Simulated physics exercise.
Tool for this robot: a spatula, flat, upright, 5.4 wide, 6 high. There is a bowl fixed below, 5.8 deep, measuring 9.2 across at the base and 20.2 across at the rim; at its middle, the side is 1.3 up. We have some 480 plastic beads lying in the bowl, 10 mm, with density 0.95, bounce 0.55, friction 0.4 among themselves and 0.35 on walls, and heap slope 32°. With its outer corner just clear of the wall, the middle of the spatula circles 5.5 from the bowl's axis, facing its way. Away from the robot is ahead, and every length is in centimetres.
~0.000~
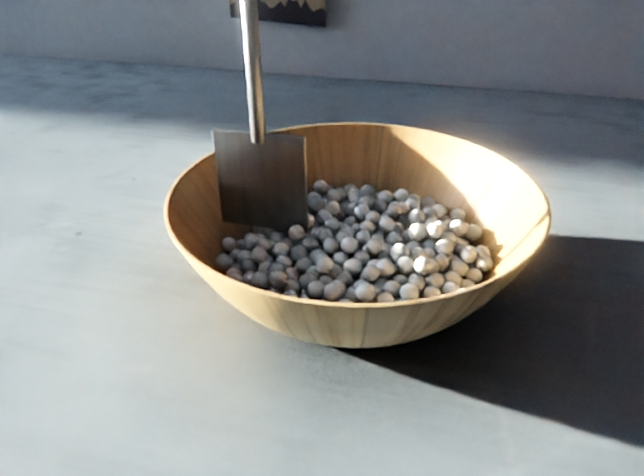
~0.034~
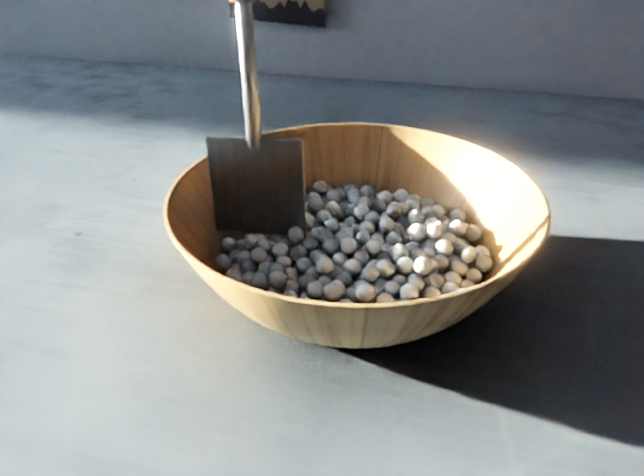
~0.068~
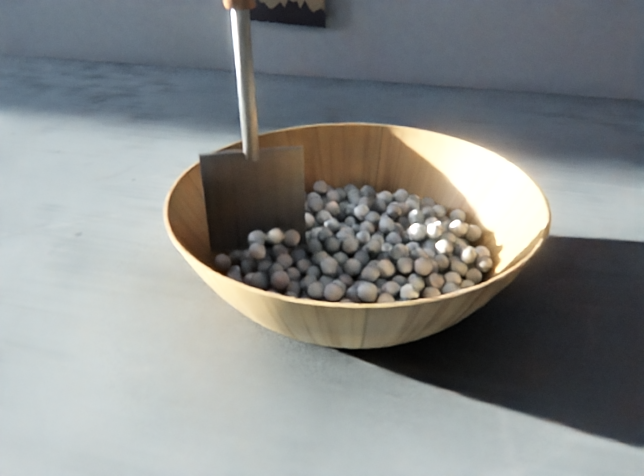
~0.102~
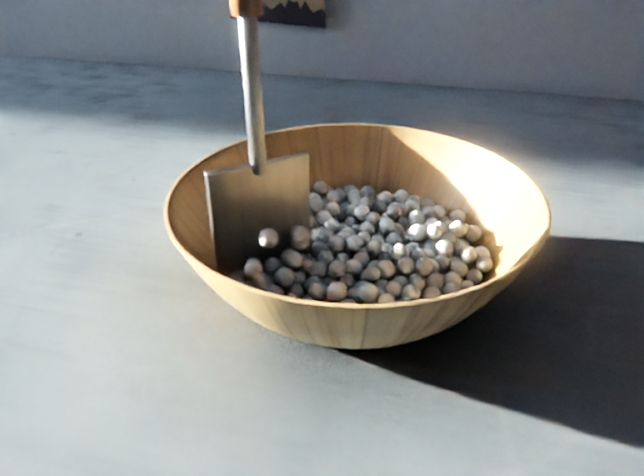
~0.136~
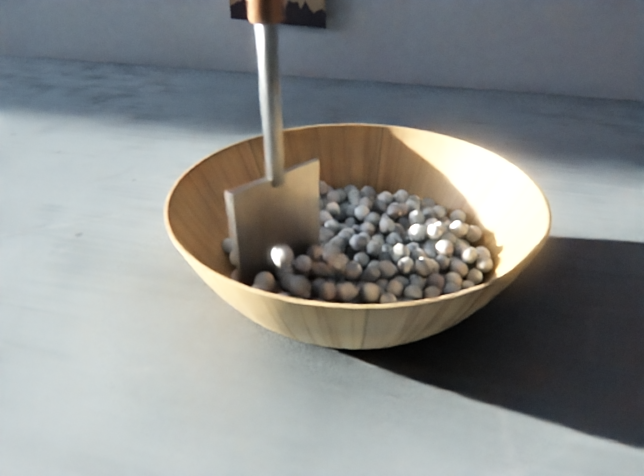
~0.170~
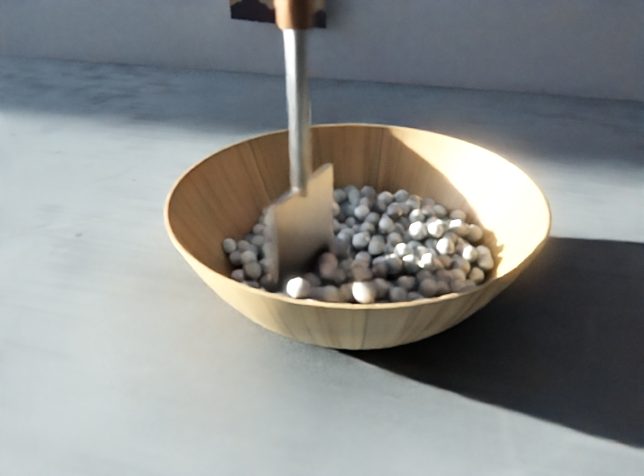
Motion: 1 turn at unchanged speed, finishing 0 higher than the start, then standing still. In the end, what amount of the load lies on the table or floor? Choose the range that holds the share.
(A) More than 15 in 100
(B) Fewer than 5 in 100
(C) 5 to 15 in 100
C.
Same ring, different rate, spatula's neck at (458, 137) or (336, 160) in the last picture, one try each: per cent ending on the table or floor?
About 25 % for one try and about 15 % for the other, in order.
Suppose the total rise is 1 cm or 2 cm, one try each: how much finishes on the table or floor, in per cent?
Try one: Around 0 %; try two: Around 0 %.
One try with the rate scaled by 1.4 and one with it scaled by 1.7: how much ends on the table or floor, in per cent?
Roughly 15 and 20 per cent.
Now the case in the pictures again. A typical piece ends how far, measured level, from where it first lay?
Near 3 cm.
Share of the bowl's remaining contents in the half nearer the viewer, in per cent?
Around 65 per cent of what the bowl keeps.
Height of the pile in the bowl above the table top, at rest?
5.5 cm, roughly.
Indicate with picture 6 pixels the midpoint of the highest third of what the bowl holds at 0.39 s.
The upper third is centred close to (434, 218).
After 0.39 s, 185° round, highest piece 7 above the table; 482 in the bowl, 1 in flight or on the tool.
After 0.61 s, 295° round, highest piece 8 above the table; 458 in the bowl, 11 on the table or floor, 14 in flight or on the tool.
After 0.91 s, 0° round, highest piece 6 above the table; 446 in the bowl, 36 on the table or floor, 1 in flight or on the tool.
After 1.61 s, 0° round, highest piece 5 above the table; 446 in the bowl, 37 on the table or floor.
At rest, 446 in the bowl, 37 on the table or floor. That is 8 % on the table or floor.
